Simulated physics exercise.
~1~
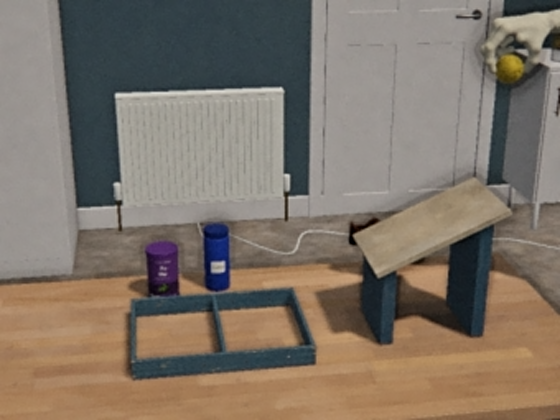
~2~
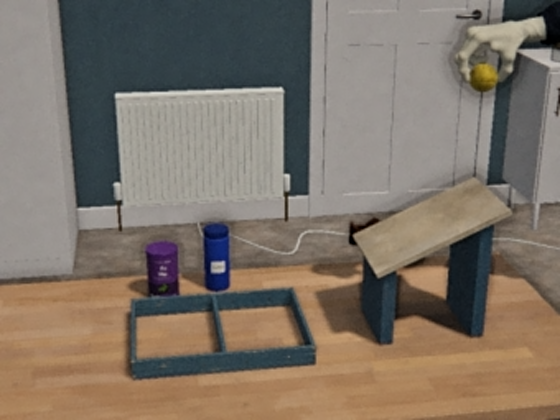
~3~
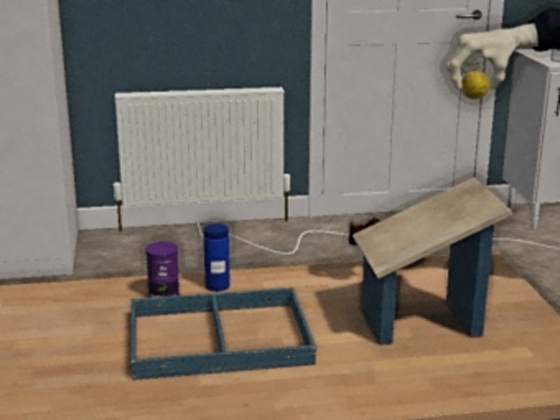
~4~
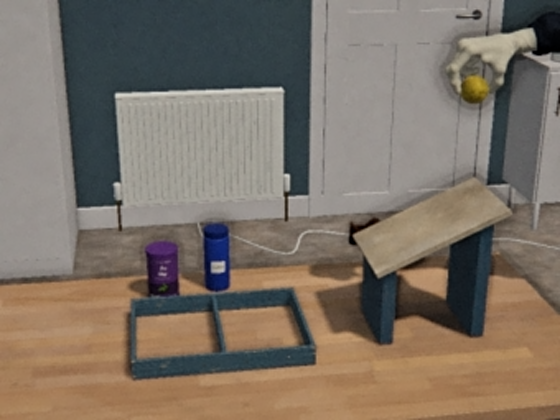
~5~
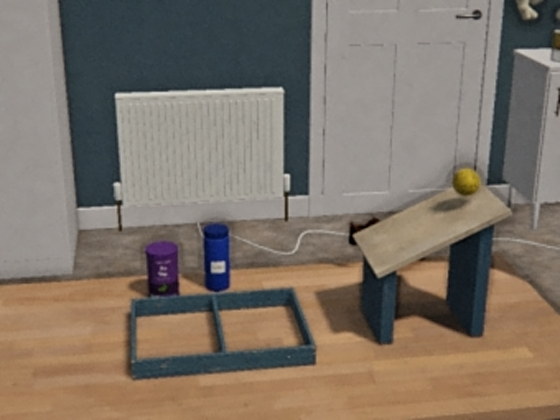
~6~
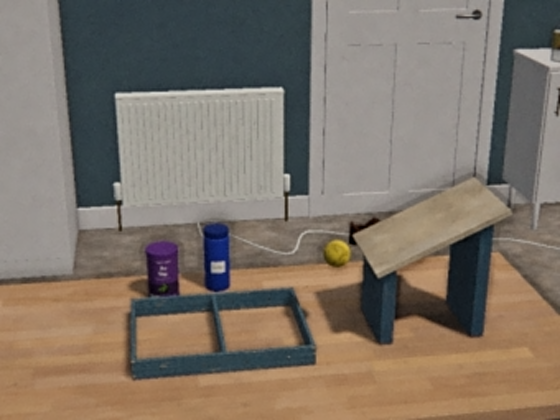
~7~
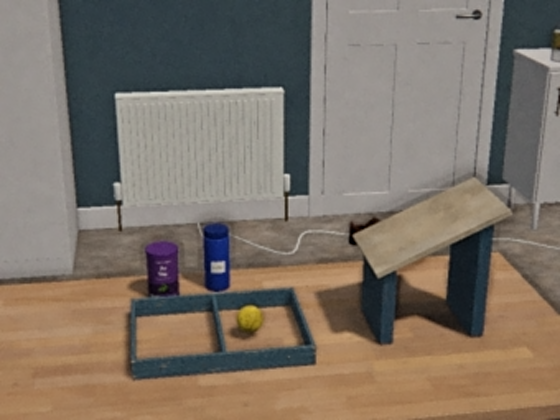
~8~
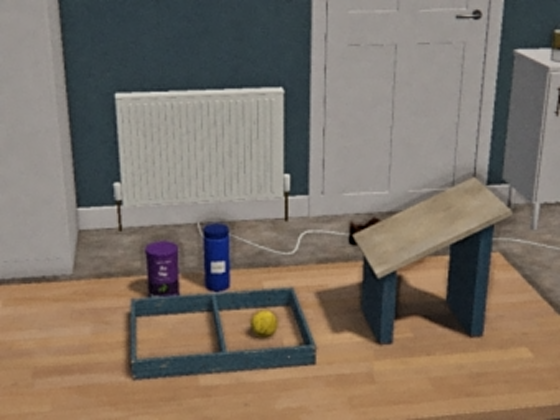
A pale-gloved hand holds a yellow ball above a sloping wooden board on blue supports at the right of a wooden tabletop, seen from slightly above in a room with a white radiator and door. To the left lie a blue two-bay tray and, behind it, a purple tin and a blue jar. The hand shifts left and lowers slightly, then releases the ball at the board's upper end and withdraws. The ball travels down leftward, leaves the board and lands in the tray's right bay. It moves slightly right and ends there, the tin and jar undisturbed.
